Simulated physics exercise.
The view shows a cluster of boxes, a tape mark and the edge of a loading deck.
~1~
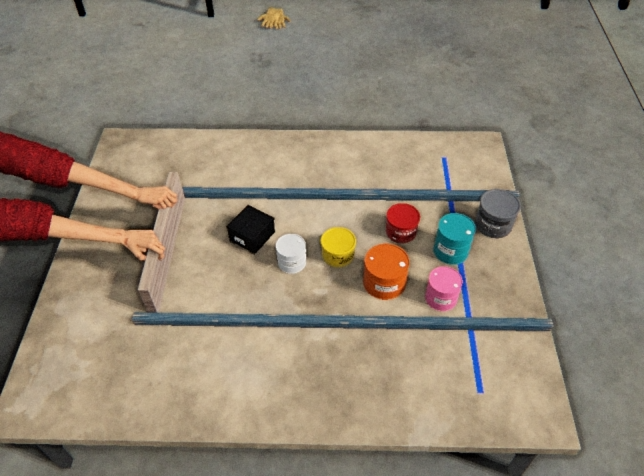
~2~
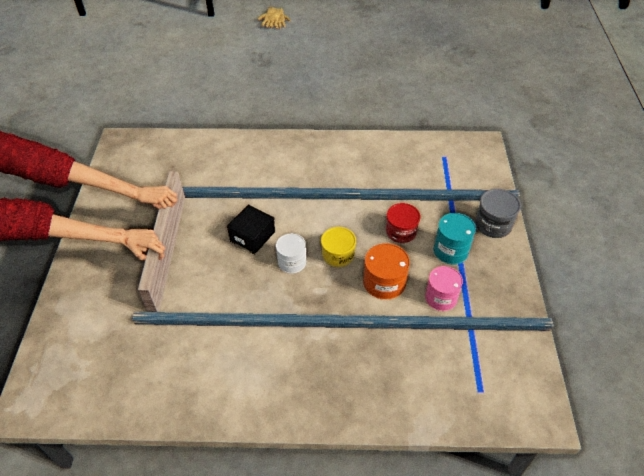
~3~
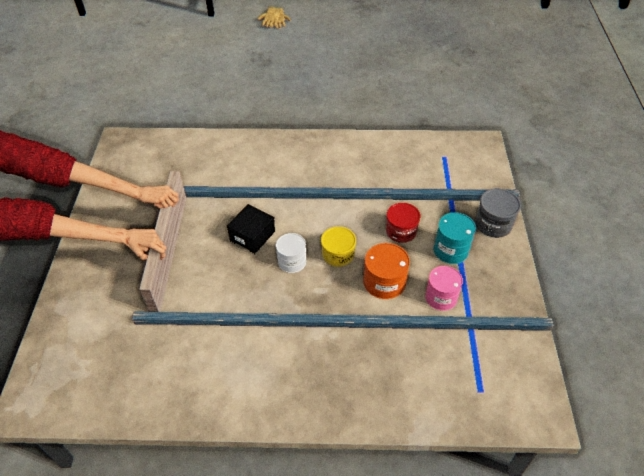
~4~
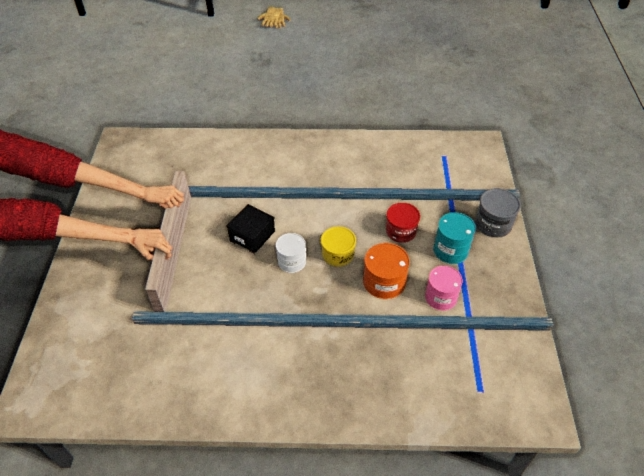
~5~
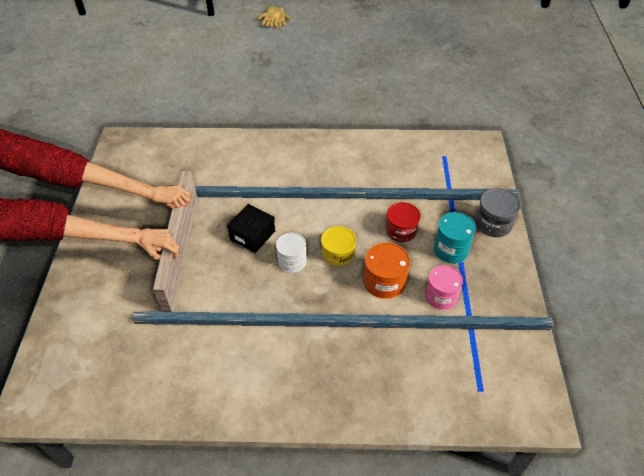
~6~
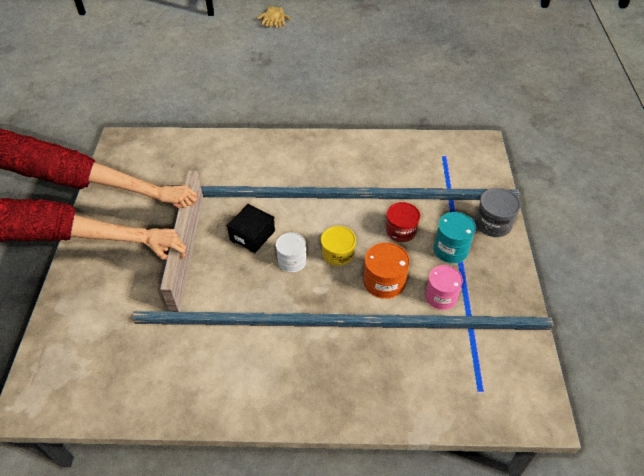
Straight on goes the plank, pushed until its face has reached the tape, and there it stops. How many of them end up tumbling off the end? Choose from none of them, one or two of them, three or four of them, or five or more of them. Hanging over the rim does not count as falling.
One or two of them do.
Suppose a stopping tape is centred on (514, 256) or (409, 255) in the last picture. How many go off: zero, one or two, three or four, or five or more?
First five or over, then none at all.
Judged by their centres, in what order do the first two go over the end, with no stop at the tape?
Sequence: The grey pail, the turquoise canister.
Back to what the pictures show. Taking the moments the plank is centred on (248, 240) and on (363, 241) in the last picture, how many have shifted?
1 at one spot and 5 at the other.
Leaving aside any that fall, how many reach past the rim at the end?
0 overhanging.
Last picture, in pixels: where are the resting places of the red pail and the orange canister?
(506, 217) and (490, 280), approximately.
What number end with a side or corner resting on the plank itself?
Counting them up gives 3.
A little later, none off yet; grey pail at rest near (497, 213); turquoise canister at rest near (454, 238); pink canister at rest near (443, 288).
When it is over, the number that fall off is one or two; down, turquoise canister and grey pail.
